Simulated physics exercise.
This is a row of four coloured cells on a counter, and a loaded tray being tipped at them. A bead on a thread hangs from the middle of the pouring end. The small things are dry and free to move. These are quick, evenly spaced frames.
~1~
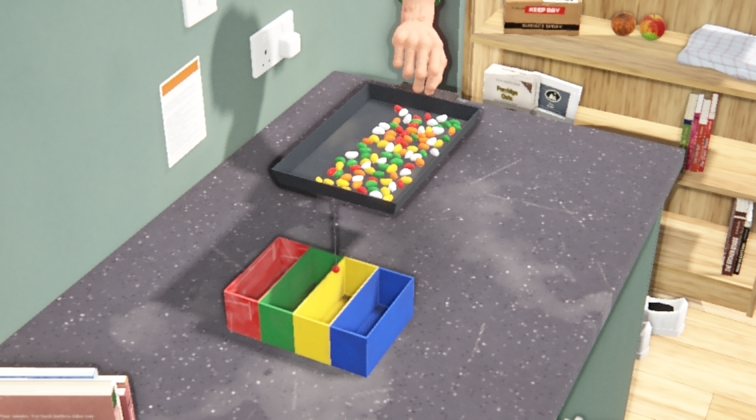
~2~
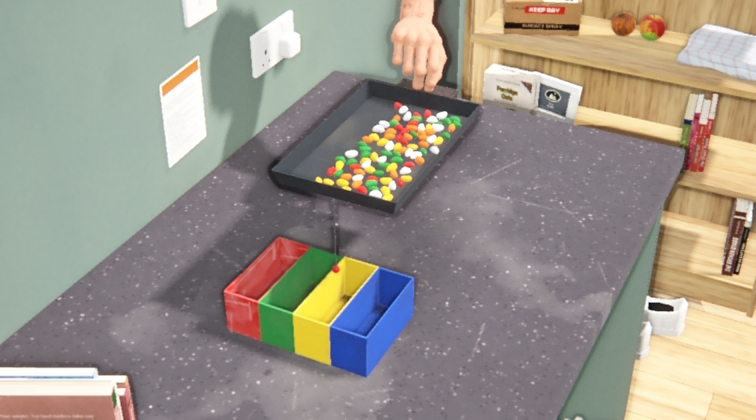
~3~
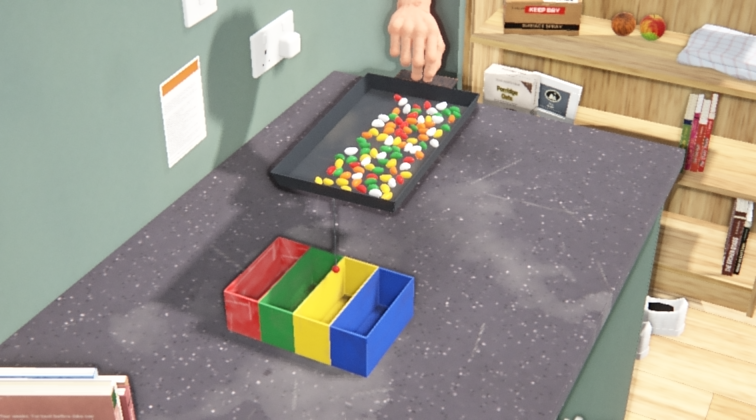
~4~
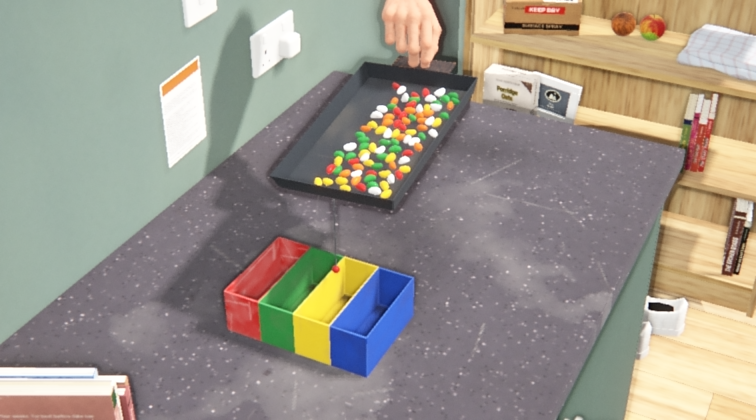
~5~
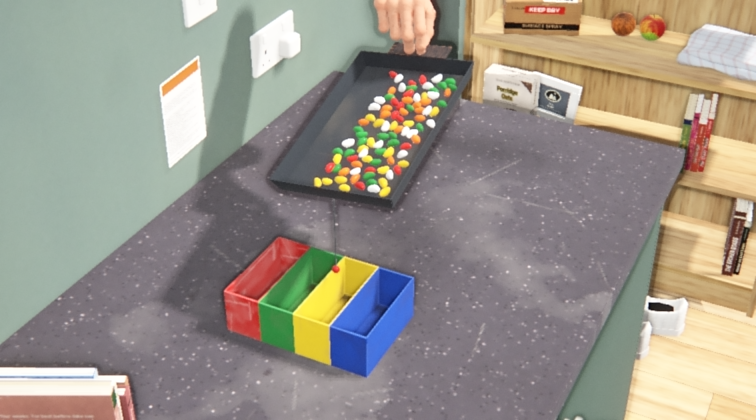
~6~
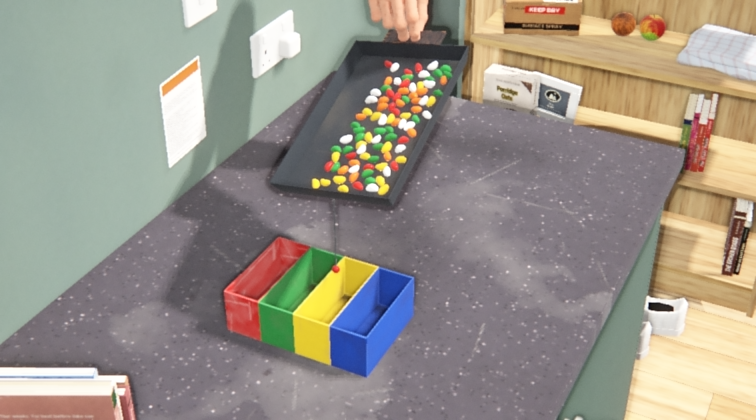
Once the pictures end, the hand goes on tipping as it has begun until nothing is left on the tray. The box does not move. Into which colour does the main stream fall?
Most goes to the red cell.
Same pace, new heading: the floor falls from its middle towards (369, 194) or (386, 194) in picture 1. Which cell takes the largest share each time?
The first try: That blue cell. The second: The cell in blue.
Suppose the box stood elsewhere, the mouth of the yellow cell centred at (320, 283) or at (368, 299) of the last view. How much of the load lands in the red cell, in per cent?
Near 30 % and 40 %.
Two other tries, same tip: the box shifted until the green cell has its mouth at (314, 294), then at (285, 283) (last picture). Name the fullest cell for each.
One: Red. Two: That green cell.
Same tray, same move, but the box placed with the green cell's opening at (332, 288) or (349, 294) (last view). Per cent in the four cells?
Roughly 40 per cent, and 10 per cent.
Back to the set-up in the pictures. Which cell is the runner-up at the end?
It is the green one.
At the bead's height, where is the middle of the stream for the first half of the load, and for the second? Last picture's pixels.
First near (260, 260), later near (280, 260).
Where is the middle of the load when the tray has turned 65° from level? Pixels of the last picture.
Near (308, 172).
Shortly afterwards, tray tipped steeply; the whole lot on the tray.
Next, tray tipped past a quarter turn; near a quarter on the tray; near a third in the red cell; a little in the green cell; near a quarter falling or outside the box.
Some moments later, tray tipped past a quarter turn; near two thirds in the red cell; near a quarter in the green cell; a little falling or outside the box.
In the end, tray tipped past a quarter turn; near two thirds in the red cell; near a quarter in the green cell; none at all in the blue cell; none at all in the yellow cell; a little outside the box.
